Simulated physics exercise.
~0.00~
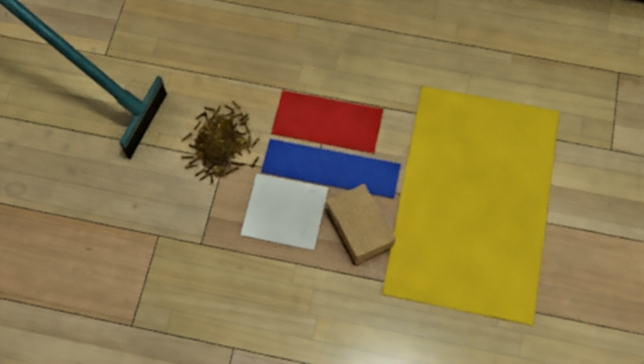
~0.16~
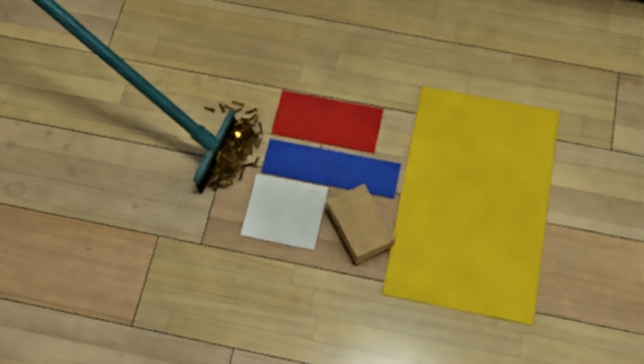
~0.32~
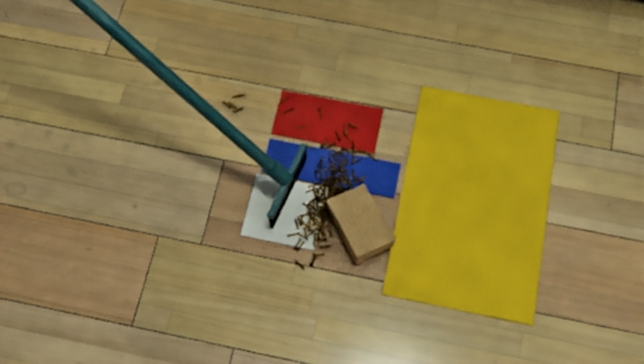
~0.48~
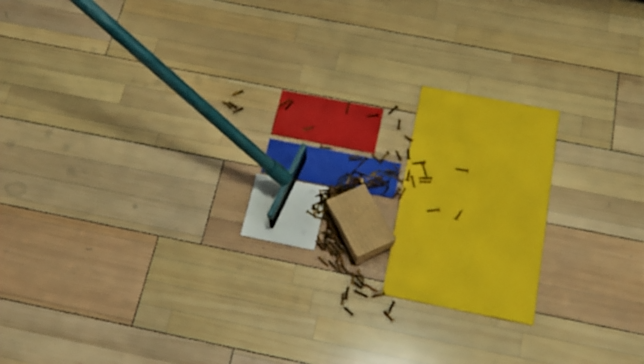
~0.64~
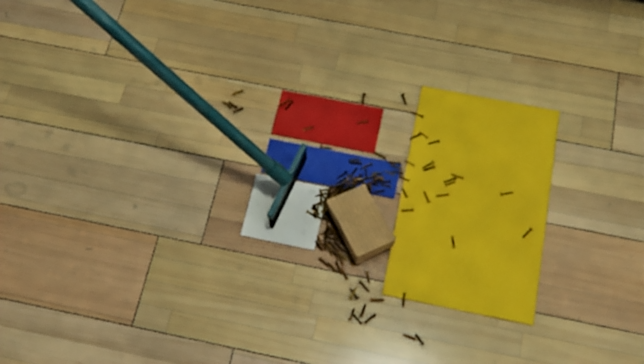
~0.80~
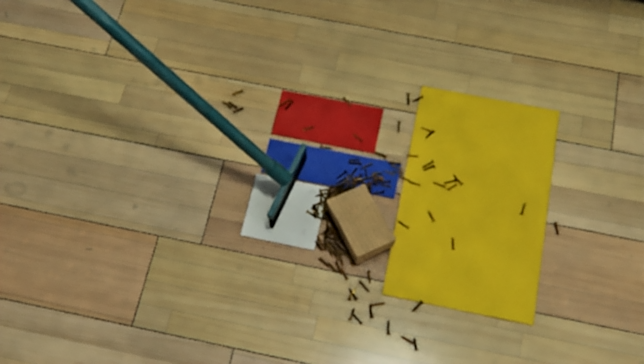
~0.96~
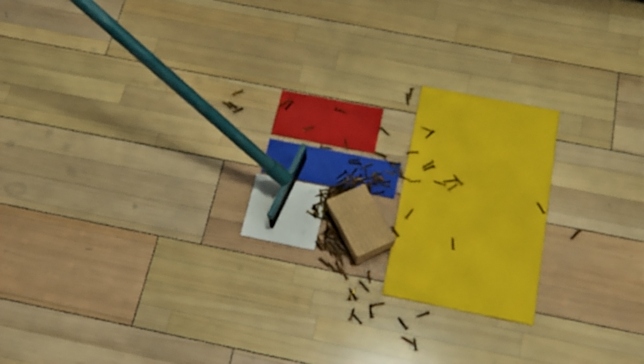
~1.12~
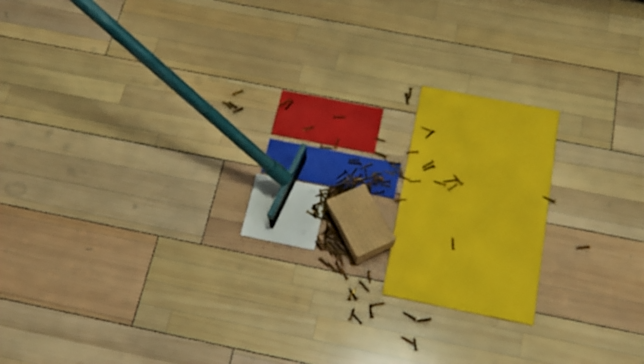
The clip opens on a wooden floor where a teal squeegee stands left of a heap of small brownish screws, with red, blue, white and yellow mats and a fixed tan block to the right. The blade moves right and down into the heap, pushing it toward the smaller mats. It halts over the blue and white mats as the screws spread against the block. Many slide on around it, some scattering across the yellow mat and others onto the bare floor below. A few roll past the yellow mat's right edge before the spill settles, with many still crowded around the block.
